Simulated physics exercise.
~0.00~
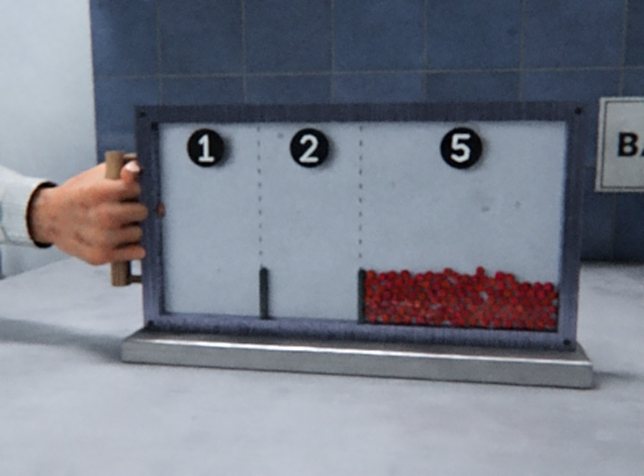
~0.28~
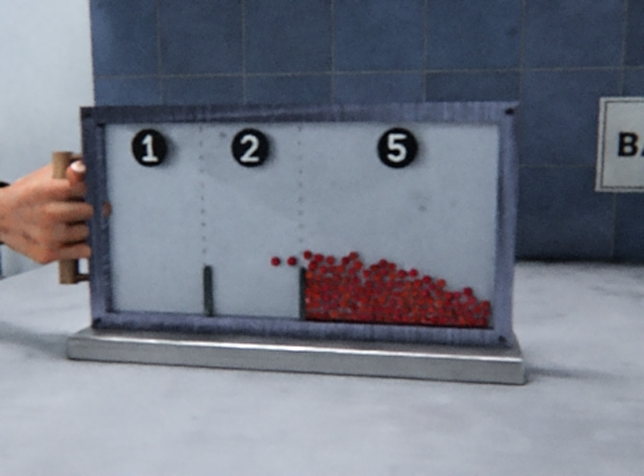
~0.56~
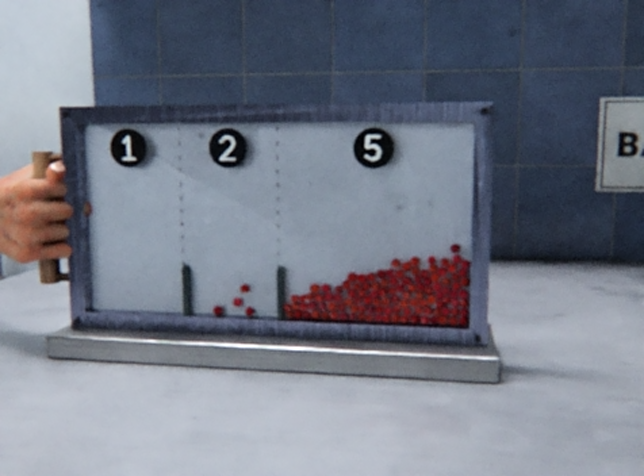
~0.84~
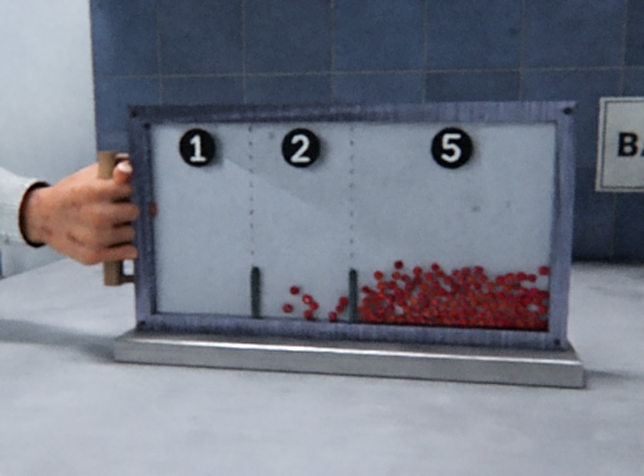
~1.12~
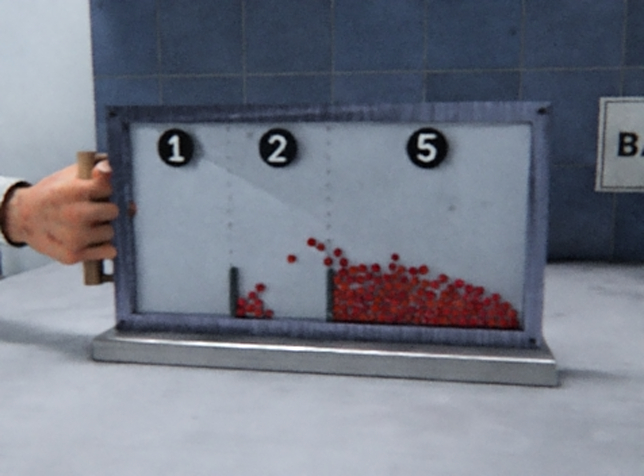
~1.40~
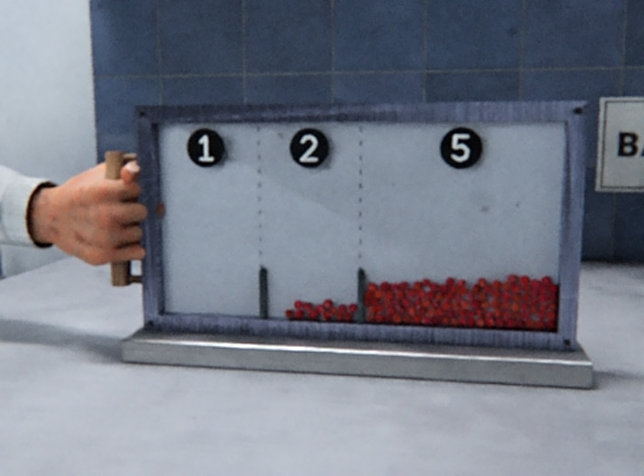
On a pale grey counter before a blue tiled wall, seen from the front by a still camera, a hand at the left grips the handle of a shallow upright case. Its clear window shows three numbered strips split by low dividers, with small red beads heaped in the widest strip at the right. The hand slides the case left, and a few beads hop the divider into the middle strip. It moves right, then left, then right again, and more beads spill over. The case ends where it began, most beads still at the right, a small low pile in the middle and the left strip empty.
